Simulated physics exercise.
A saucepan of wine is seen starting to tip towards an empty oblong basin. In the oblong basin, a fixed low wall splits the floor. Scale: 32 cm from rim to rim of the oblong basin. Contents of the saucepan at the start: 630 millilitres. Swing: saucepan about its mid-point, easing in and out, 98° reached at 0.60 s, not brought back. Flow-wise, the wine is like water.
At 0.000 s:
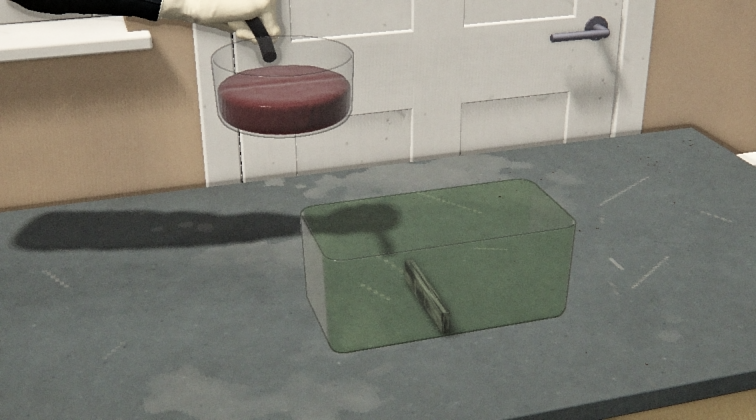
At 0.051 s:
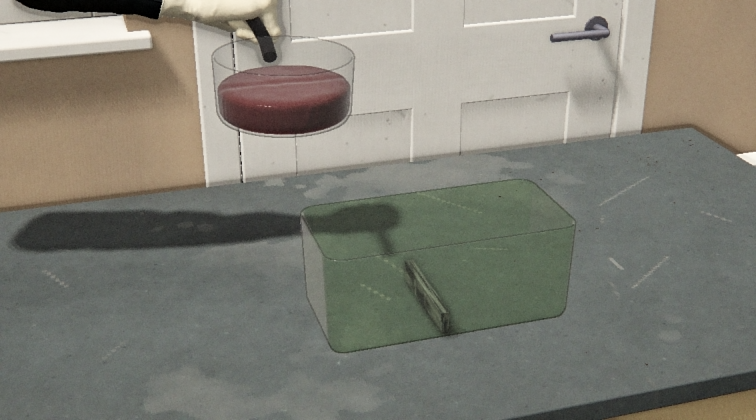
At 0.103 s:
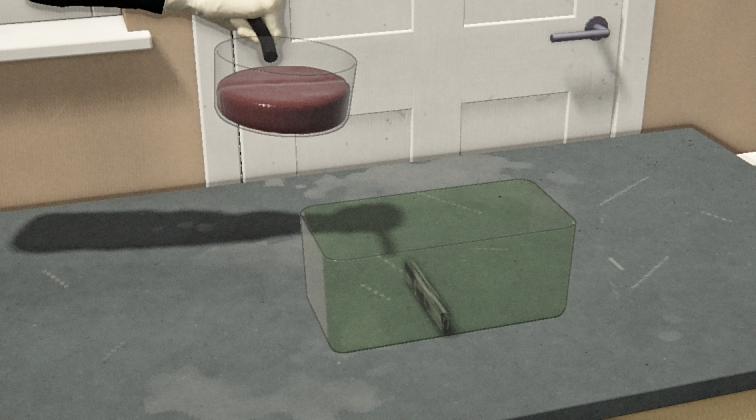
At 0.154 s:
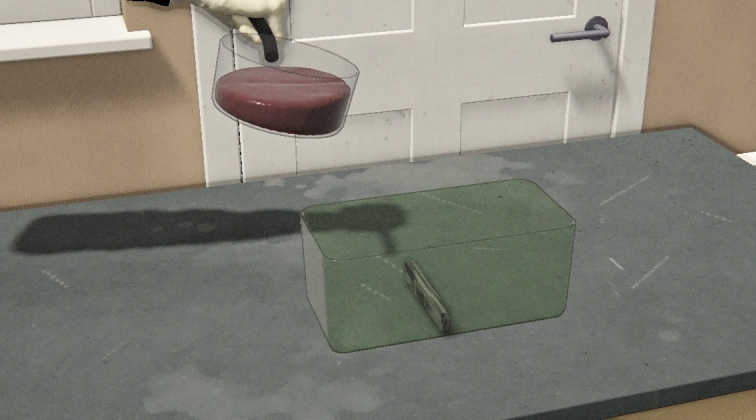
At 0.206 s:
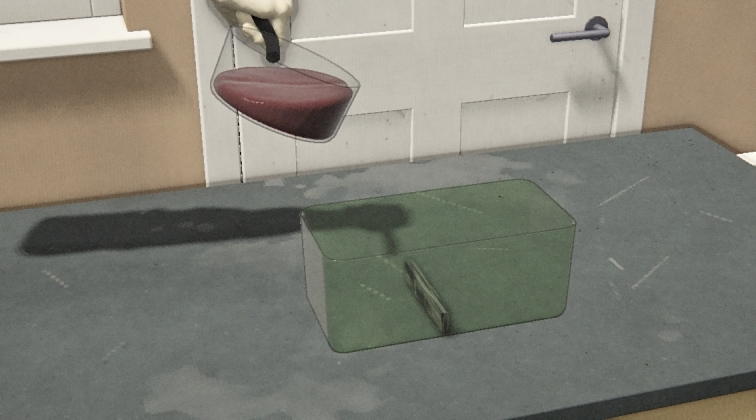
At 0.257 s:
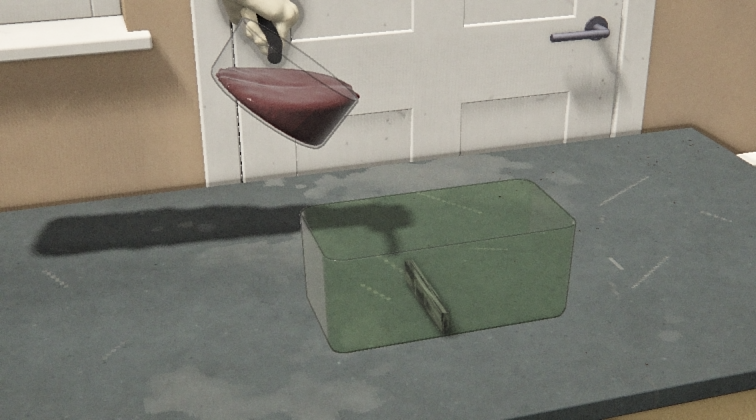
At first, a gloved hand holds a clear round pan of dark red liquid almost level above and left of an empty, green-tinted oblong basin on a grey tabletop. The hand then tilts the pan steadily rightward, and the liquid shifts until it reaches the lowered right rim.
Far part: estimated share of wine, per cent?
13 per cent.
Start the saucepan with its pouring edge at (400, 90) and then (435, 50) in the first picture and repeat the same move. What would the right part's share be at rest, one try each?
In order, 55 and 80 per cent.
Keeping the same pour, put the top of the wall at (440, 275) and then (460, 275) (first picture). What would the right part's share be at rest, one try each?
Respectively close to 5 and 20 %.
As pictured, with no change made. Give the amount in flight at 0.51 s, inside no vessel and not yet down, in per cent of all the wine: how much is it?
It comes to roughly 58 per cent.
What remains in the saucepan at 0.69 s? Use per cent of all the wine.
10 %.
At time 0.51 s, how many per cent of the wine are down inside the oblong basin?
Near 16 in a hundred.
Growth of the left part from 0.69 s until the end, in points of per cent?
Roughly 5 percent.
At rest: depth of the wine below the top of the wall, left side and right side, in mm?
Roughly 6 mm on the left side and roughly 28 mm on the right.
By 0.51 s the tilt is 93° and 27 per cent is still to pour, 16 is left of the wall and 0 right of it.
By 0.69 s the tilt is 98° and 10 per cent is still to pour, 76 is left of the wall and 2 right of it.
By 0.89 s the tilt is 98° and 2 per cent is still to pour, 79 is left of the wall and 9 right of it.
By 1.10 s the tilt is 98° and 1 per cent is still to pour, 80 is left of the wall and 13 right of it.
At rest 81 per cent lies left of the wall, 13 right of it and 5 outside.
